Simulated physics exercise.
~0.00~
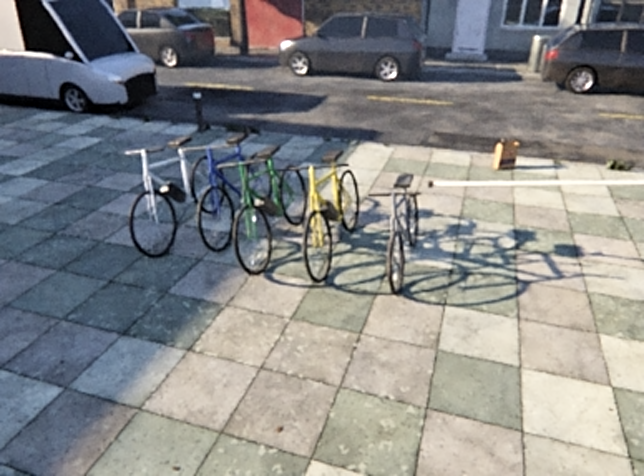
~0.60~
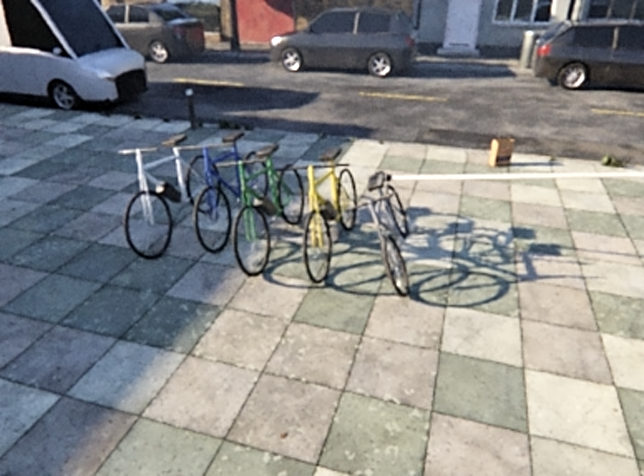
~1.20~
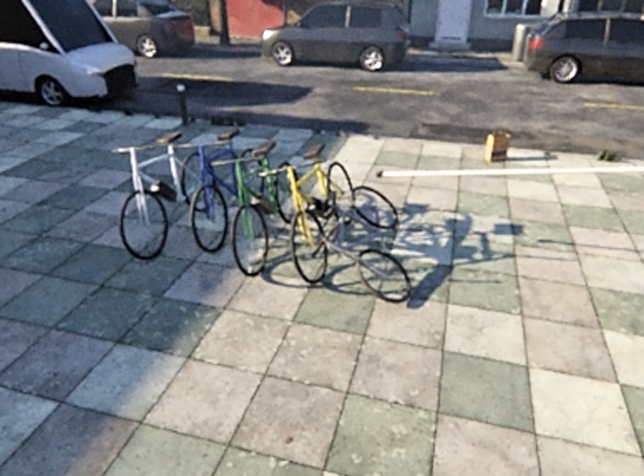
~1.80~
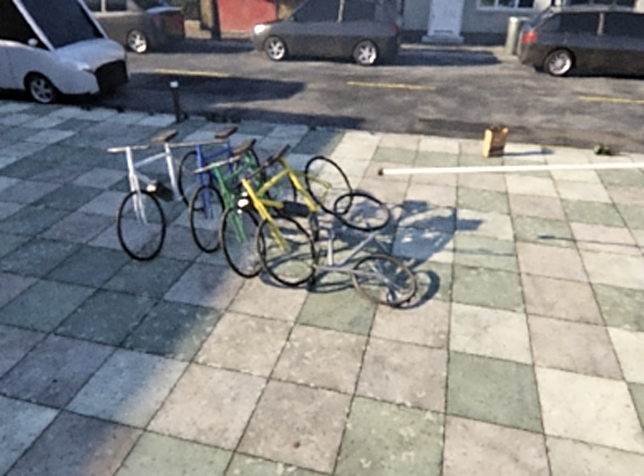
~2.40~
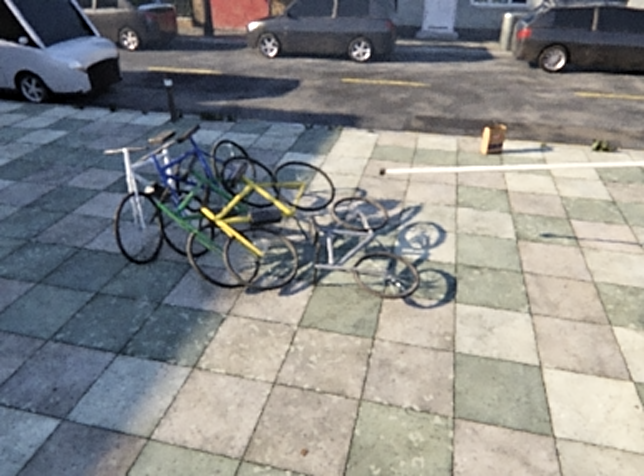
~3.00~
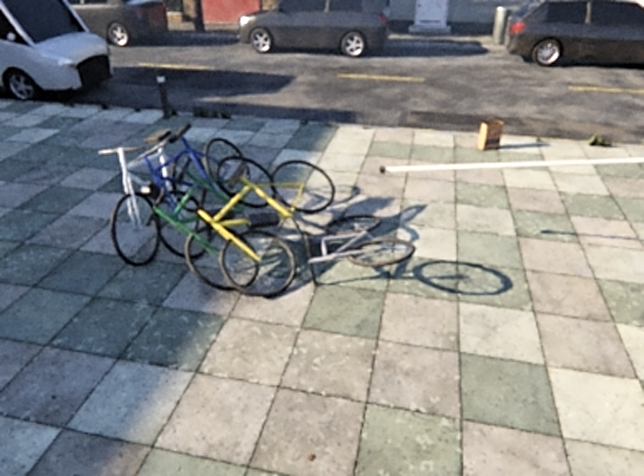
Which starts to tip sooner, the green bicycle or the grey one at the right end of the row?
The grey bicycle at the right end starts to tip sooner. The green one begins leaning over only later, after the grey one is well on its way down.
